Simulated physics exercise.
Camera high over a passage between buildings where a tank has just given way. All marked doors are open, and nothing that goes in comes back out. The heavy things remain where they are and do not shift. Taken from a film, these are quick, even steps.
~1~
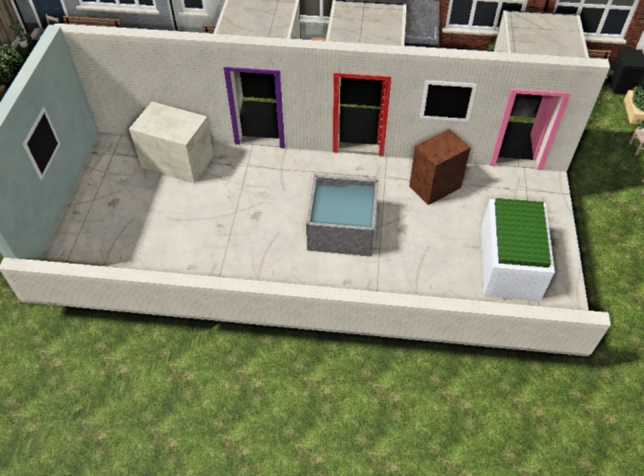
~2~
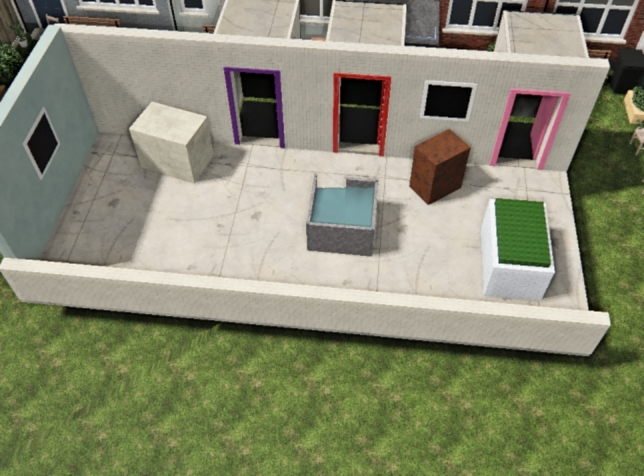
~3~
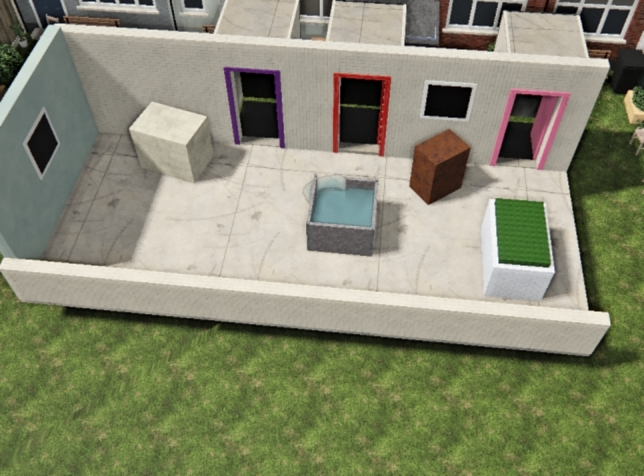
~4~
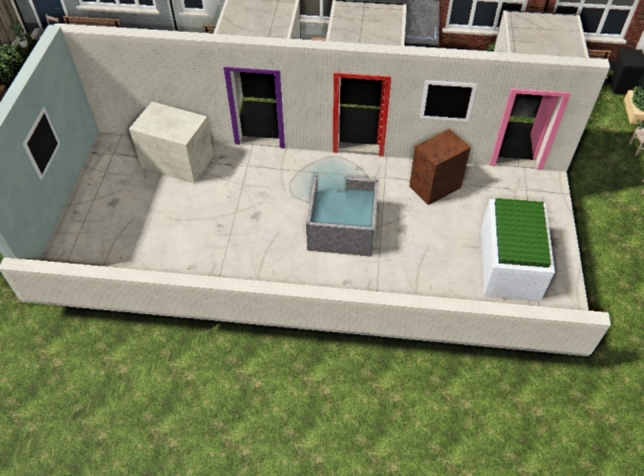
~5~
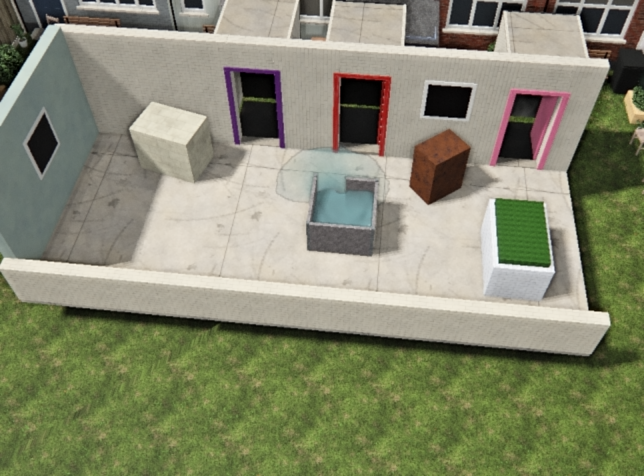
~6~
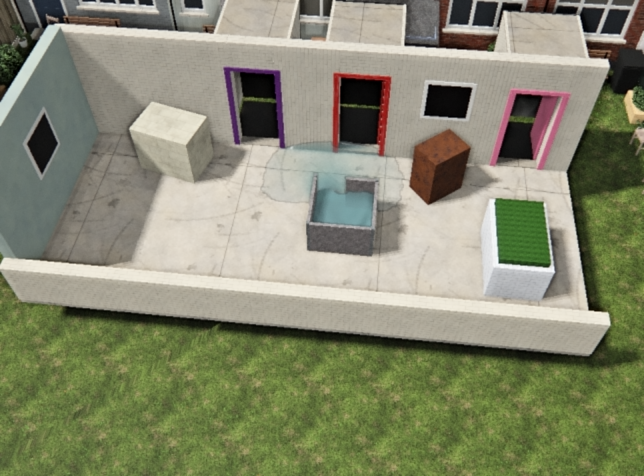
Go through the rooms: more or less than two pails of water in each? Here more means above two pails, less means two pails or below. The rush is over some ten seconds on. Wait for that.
Red door: More; purple door: More; pink door: Less.
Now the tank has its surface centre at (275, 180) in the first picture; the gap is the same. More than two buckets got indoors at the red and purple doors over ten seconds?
Red: Falls short; purple: Exceeds it.
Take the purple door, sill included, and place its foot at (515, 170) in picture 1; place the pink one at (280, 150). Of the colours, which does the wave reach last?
Answer: The purple door.
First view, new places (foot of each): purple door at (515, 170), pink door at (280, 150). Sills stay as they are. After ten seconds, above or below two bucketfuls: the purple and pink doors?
Then: The purple one falls short, the pink one tops the mark.
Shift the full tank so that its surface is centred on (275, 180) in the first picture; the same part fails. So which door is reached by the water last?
Door noted: The pink-painted one.
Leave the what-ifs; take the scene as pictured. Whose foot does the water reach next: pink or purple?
That's the purple one.
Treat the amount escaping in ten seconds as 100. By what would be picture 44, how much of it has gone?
About 80 per cent.
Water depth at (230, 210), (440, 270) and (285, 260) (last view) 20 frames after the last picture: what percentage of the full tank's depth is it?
The three come to near 2, 0 and 0 per cent respectively.
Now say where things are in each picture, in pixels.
Still water in the water tank at (343, 204), in the first picture.
Water pours out on the water tank's far side and has run to a hidden place, in the second picture.
Water pours out on the water tank's far side and has run to a hidden place, in the third picture.
The front is at (330, 159), out from the gap on the water tank's far side, in the fourth picture.
Water pours out on the water tank's far side and has run to (310, 150), in the fifth picture.
The front is at (283, 148), out from the gap on the water tank's far side, in the sixth picture.
A moment on, water covers 15 % of the floor; the red door over two buckets in, the purple door under two buckets in, the pink door not reached.
Next, water covers 15 % of the floor; the red door far over two buckets in, the purple door over two buckets in, the pink door wet at the sill, nothing in.
Then, water covers 30 % of the floor; the red door far over two buckets in, the purple door over two buckets in, the pink door wet at the sill, nothing in.
Later, water covers 45 % of the floor; the red door far over two buckets in, the purple door over two buckets in, the pink door wet at the sill, nothing in.
In the end, water covers 55 % of the floor; the red door far over two buckets in, the purple door over two buckets in, the pink door wet at the sill, nothing in.
